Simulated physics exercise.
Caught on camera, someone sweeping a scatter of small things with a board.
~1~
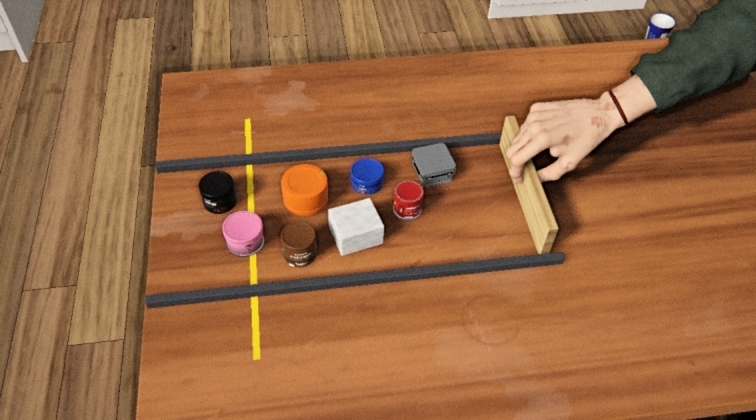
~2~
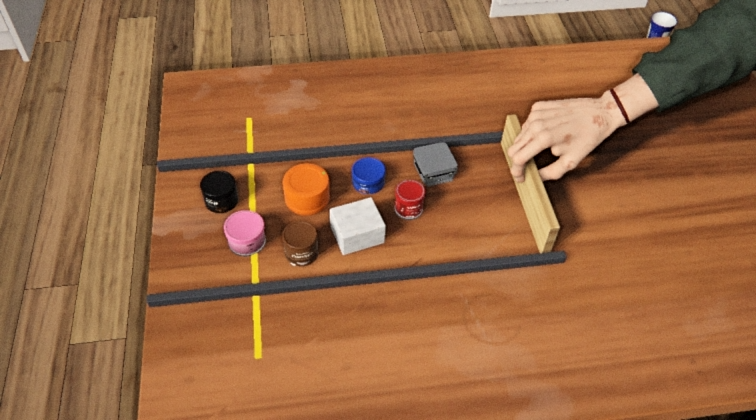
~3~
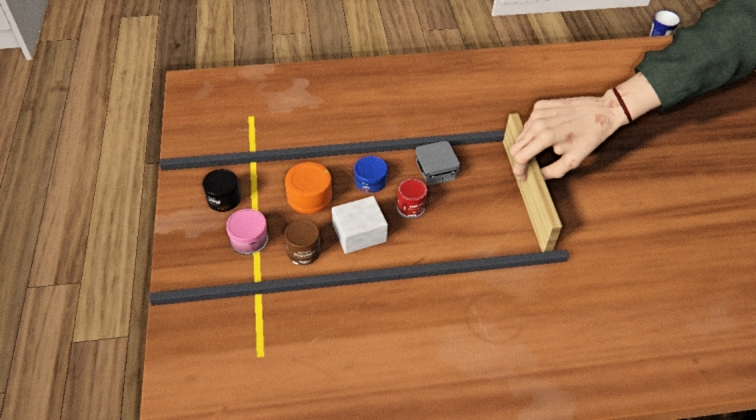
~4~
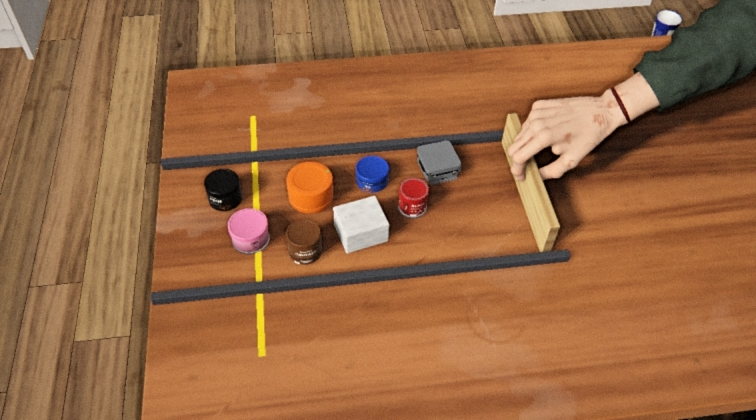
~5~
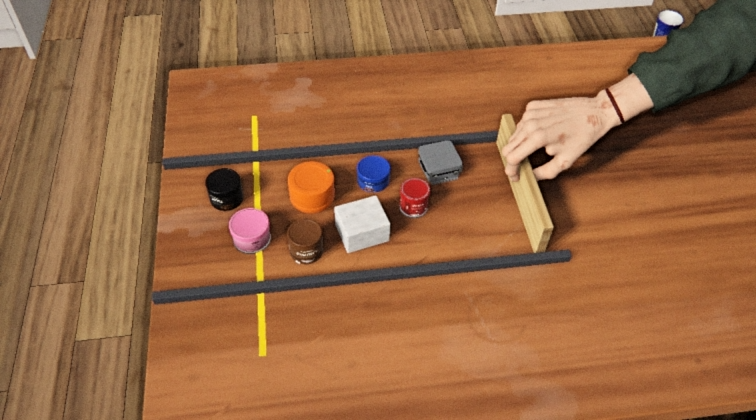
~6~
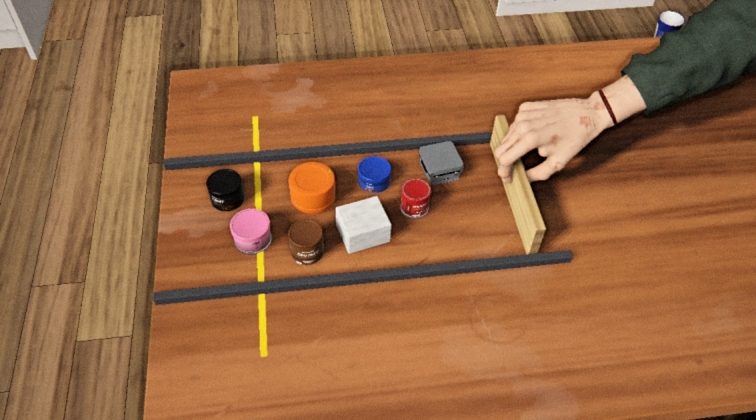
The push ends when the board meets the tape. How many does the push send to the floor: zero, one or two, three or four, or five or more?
The number that fall off is zero.
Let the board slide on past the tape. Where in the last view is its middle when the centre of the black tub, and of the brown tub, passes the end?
Its middle is around (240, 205) and around (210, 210).
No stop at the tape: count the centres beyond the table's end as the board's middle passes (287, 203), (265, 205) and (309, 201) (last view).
Past the end: 0, 0 and 0.
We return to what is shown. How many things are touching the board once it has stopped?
3 of them.
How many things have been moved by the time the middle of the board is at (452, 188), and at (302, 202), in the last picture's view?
First 1, then 8.
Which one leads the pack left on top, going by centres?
The black tub ends nearest.
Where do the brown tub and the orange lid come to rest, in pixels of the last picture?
About (205, 269), and the other about (205, 206).
Soon after, none off yet; black tub at rest near (226, 190); pink pot at rest near (252, 232); brown tub at rest near (307, 242).
After that, none off yet; black tub at rest near (226, 190); pink pot at rest near (252, 232); brown tub displaced a little near (291, 253).
In the end, the number that fall off is zero.
